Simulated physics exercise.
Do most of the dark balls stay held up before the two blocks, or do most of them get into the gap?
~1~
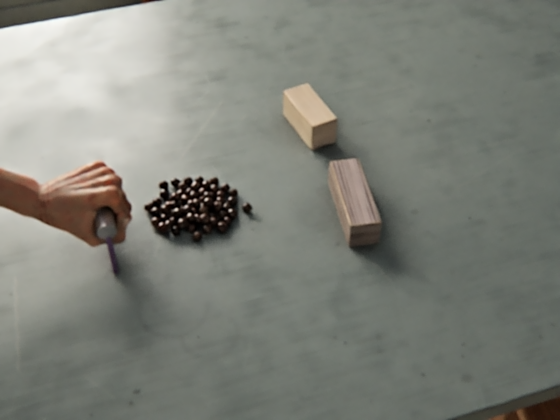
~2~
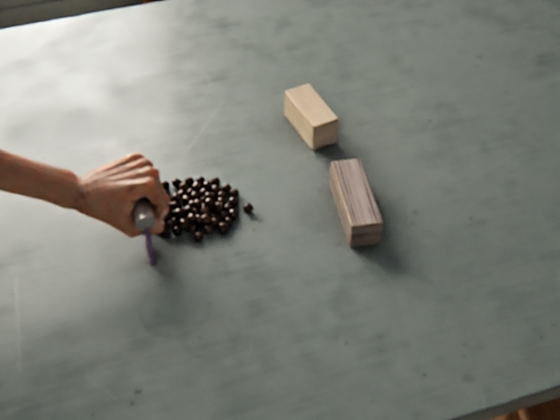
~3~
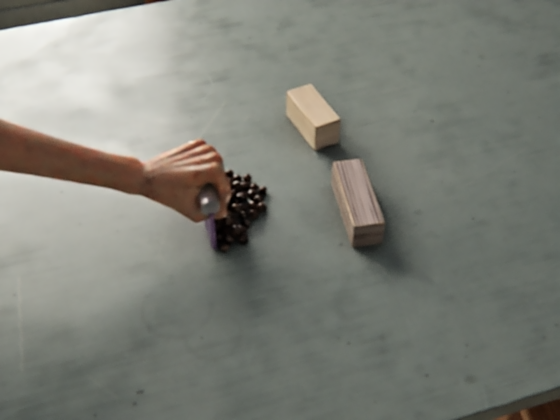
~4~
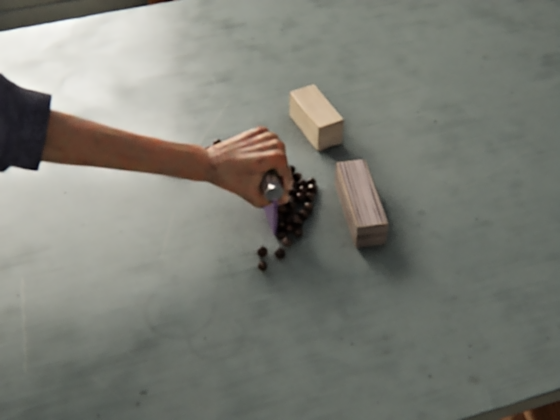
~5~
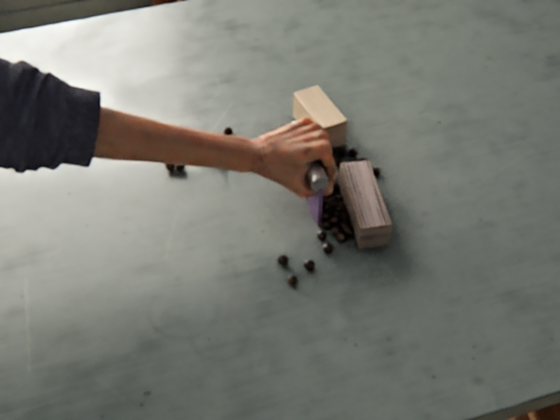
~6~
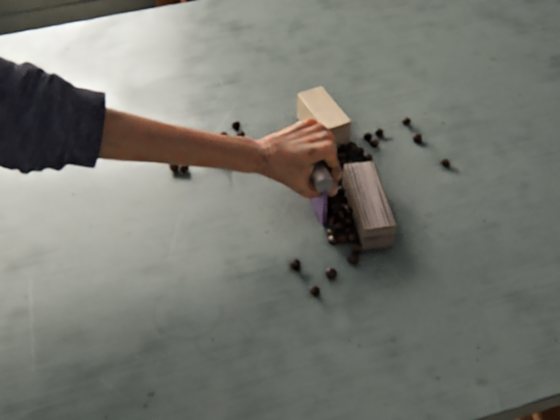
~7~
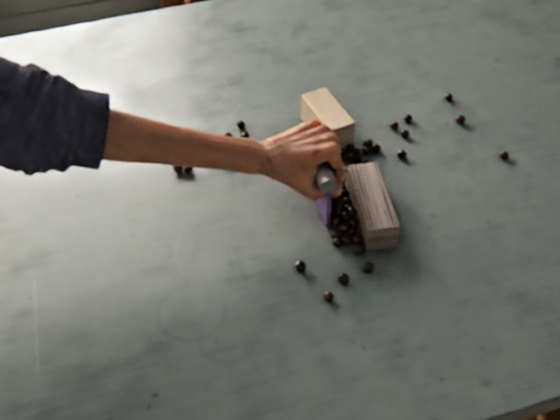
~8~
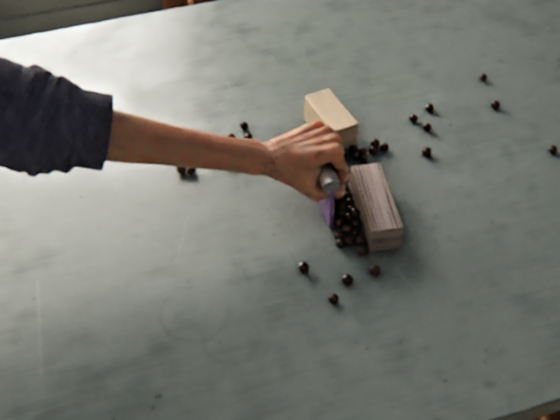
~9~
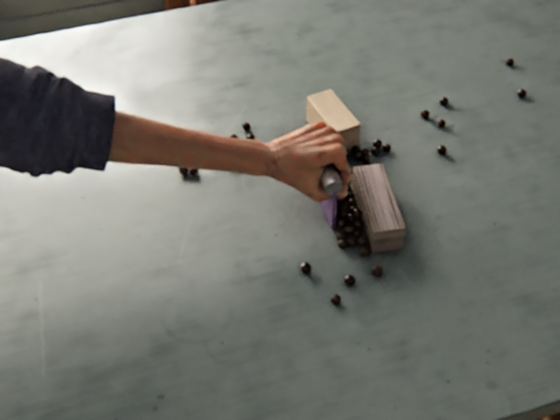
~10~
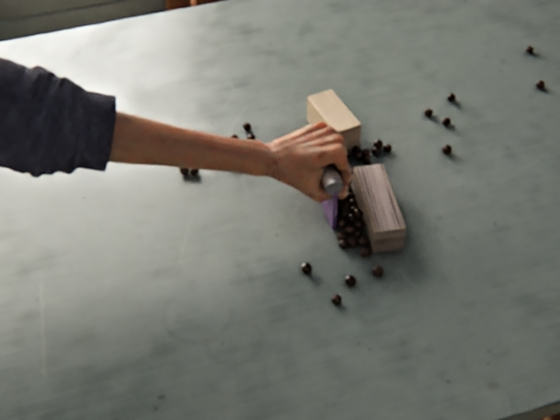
Most of them stay held up before the blocks. Only a smaller share, roughly a quarter, gets into or through the gap.
